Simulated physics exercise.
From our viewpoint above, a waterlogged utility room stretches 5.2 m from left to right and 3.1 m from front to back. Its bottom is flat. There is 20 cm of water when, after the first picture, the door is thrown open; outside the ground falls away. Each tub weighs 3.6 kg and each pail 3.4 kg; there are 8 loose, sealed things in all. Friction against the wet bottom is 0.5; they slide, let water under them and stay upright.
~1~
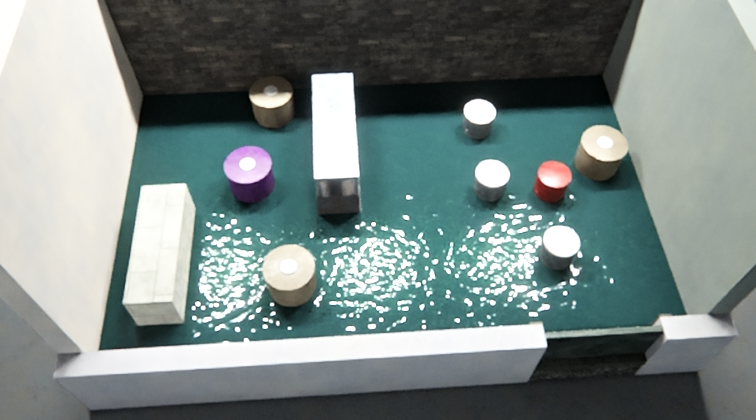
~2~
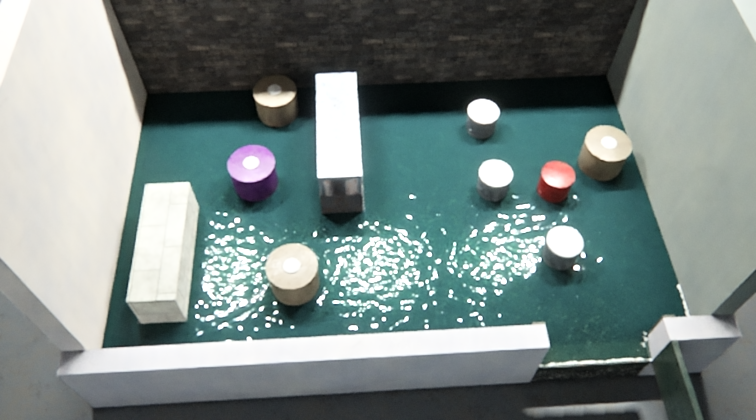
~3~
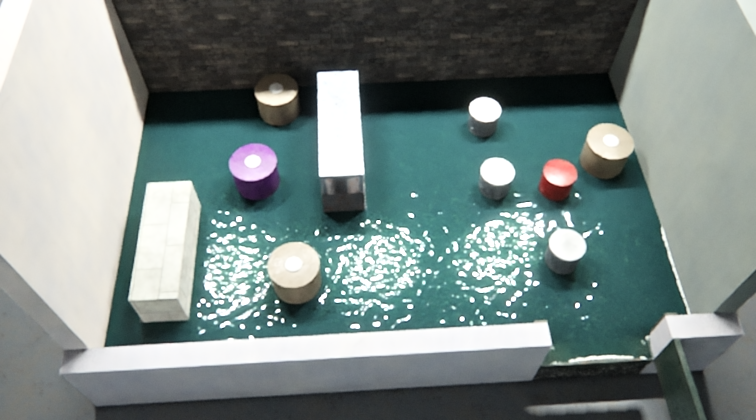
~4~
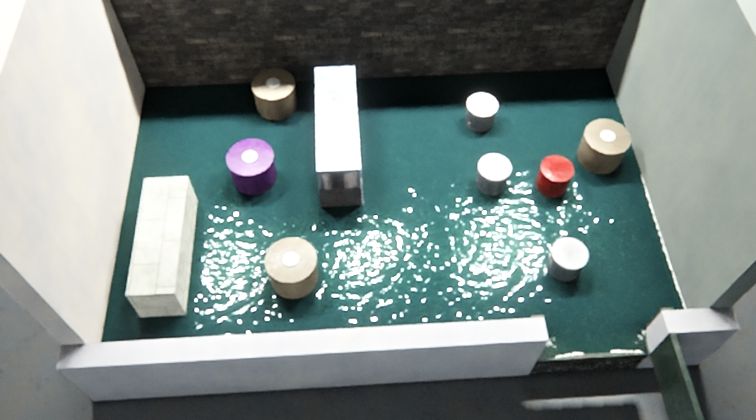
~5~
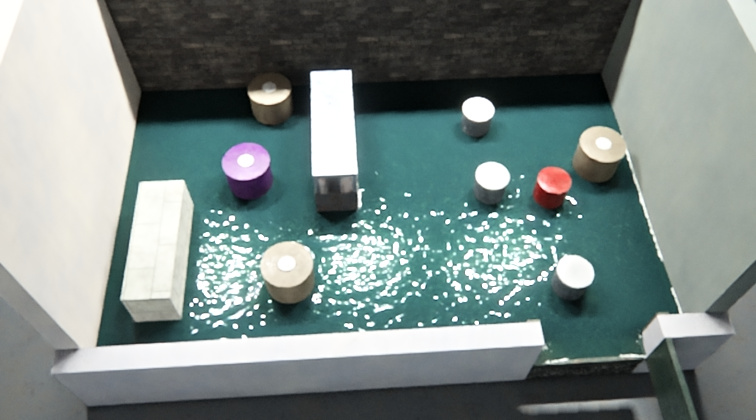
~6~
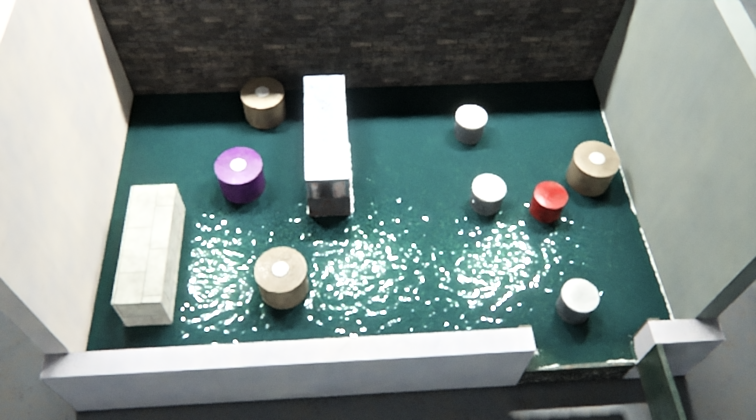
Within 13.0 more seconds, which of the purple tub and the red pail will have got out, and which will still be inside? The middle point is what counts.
At the end, purple tub: Inside; red pail: Outside.
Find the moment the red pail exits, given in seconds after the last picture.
5.0 s or so.
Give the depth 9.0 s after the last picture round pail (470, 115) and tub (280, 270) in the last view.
Depth approx. 13 cm / 13 cm.
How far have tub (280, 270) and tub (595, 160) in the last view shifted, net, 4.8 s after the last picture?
In turn they sit 100 cm and 100 cm away.
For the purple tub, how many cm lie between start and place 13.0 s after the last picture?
Some 140 cm, give or take.
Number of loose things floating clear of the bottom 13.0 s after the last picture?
Just then, the number is 3.
Then, 1.0 s after the last picture the purple tub is near (240, 168), 0.0 m from its start, afloat; the red pail is near (571, 217), 0.5 m from its start, afloat; 1 of 8 are out; 7 afloat.
Then, 4.8 s after the last picture the purple tub is near (270, 200), 0.5 m from its start, afloat; the red pail has gone out; 2 of 8 are out; 6 afloat.
Then, 9.0 s after the last picture the purple tub is near (282, 239), 0.9 m from its start, afloat; the red pail has gone out; 3 of 8 are out; 5 afloat.
Then, 13.0 s after the last picture the purple tub is near (346, 266), 1.5 m from its start, afloat; the red pail has gone out; 5 of 8 are out; 3 afloat.
